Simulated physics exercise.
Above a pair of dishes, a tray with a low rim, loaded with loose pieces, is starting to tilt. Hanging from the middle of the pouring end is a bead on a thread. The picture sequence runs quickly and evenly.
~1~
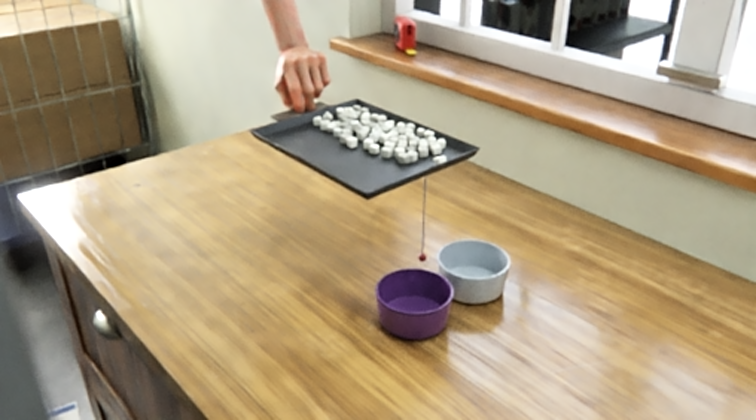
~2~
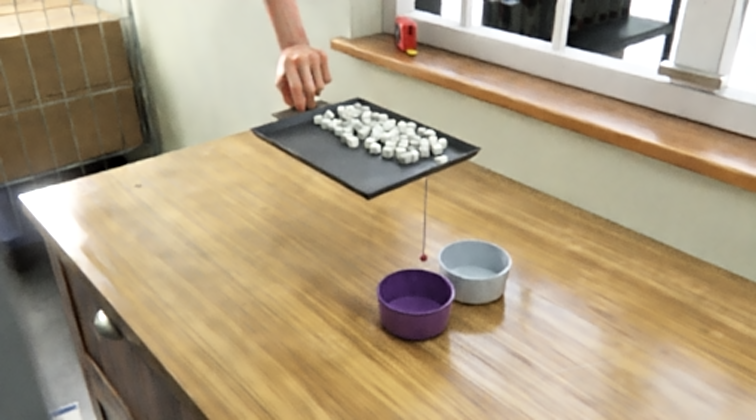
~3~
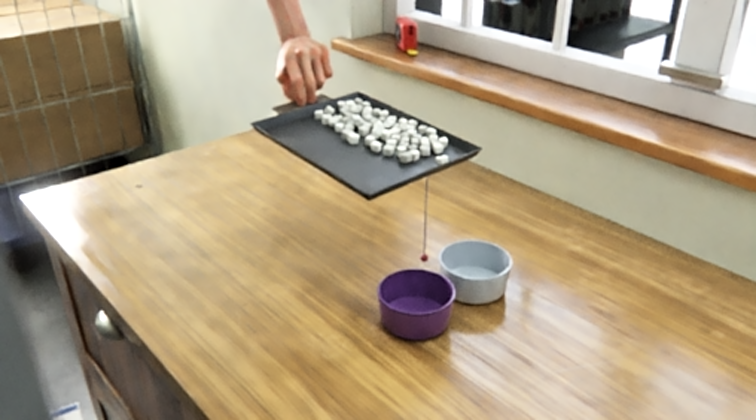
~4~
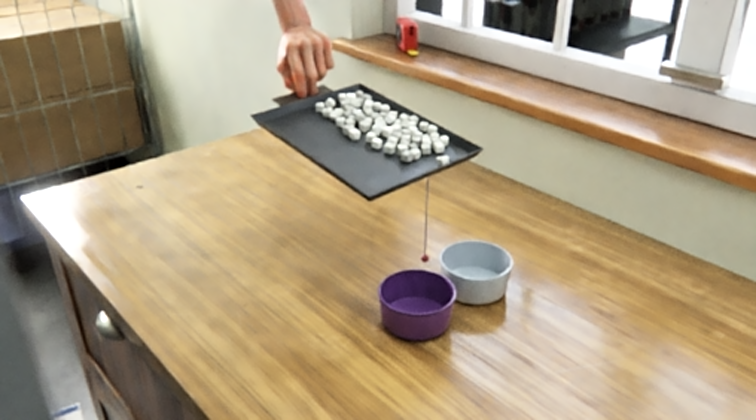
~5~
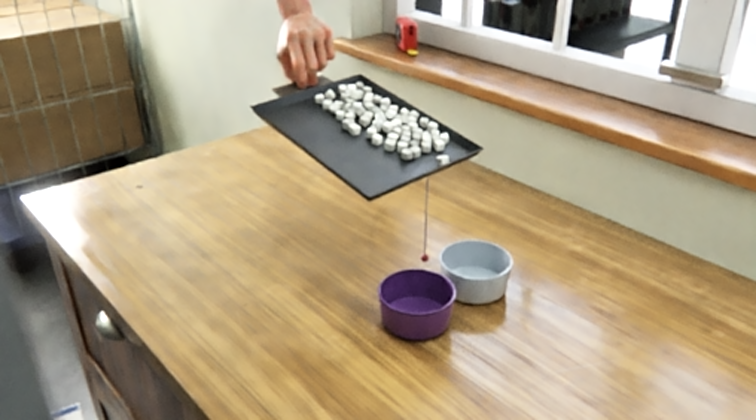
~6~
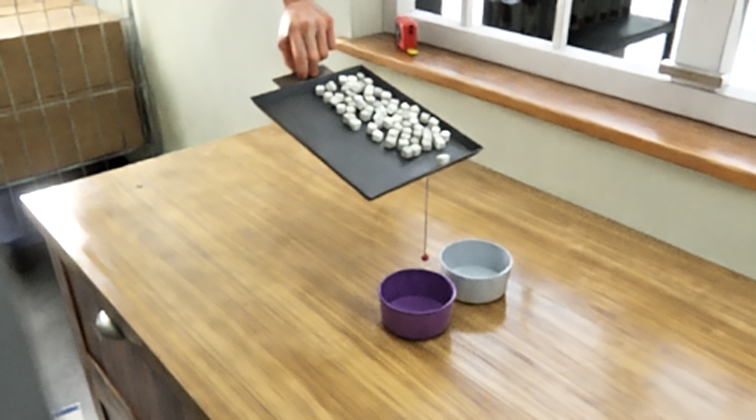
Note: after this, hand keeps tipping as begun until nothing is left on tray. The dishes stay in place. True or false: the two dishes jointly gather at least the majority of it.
True, they gather the majority.
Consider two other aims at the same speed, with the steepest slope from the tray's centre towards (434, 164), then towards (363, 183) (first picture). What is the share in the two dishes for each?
Case one 80 %; case two 30 %.
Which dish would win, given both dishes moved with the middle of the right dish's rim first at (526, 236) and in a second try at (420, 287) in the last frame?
Placement one: The left-positioned dish. Placement two: The right-positioned dish.
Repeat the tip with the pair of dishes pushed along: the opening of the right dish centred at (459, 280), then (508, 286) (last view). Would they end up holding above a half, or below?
First place: Beyond half; second place: Short of half.
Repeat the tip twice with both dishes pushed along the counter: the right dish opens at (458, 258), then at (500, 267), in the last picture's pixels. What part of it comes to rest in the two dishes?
Trial 1: 60 percent; trial 2: 70 percent.
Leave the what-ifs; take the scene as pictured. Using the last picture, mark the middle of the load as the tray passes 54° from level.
Near (432, 166).
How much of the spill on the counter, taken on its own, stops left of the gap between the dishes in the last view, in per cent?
That's about 50 per cent of the spill.
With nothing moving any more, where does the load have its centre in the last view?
Resting centre, last frame: Roughly (430, 313).
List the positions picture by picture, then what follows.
Corners of the pouring end (367, 190) and (473, 148), level; middle of the load (377, 131), sugar cubes; left dish (441, 319); right dish (500, 285); bead on its thread (423, 257), in the first picture.
Corners of the pouring end (368, 190) and (475, 148), level; middle of the load (378, 130), in the second picture.
Corners of the pouring end (369, 191) and (475, 148), tipped barely, lowest at the left corner; middle of the load (379, 127), in the third picture.
Corners of the pouring end (370, 192) and (476, 148), tipped a little, lowest at the left corner; middle of the load (380, 123), in the fourth picture.
Corners of the pouring end (370, 193) and (477, 147), tipped a little, lowest at the left corner; middle of the load (381, 118), in the fifth picture.
Corners of the pouring end (370, 193) and (477, 146), tipped a little, lowest at the left corner; middle of the load (381, 112); left dish (443, 319); right dish (502, 284), in the sixth picture.
Just after the last frame, tray tipped steeply; the larger part on the tray; about a tenth in the left dish; just a few outside both; roughly a quarter in the air.
A moment on, tray tipped right over; roughly a third in the left dish; roughly a quarter in the right dish; roughly a quarter outside both; about a tenth in the air.
Further on, tray tipped past a quarter turn; roughly half in the left dish; roughly a quarter in the right dish; roughly a quarter outside both.
When it is over, tray tipped past a quarter turn; roughly half in the left dish; roughly a quarter in the right dish; roughly a quarter outside both.
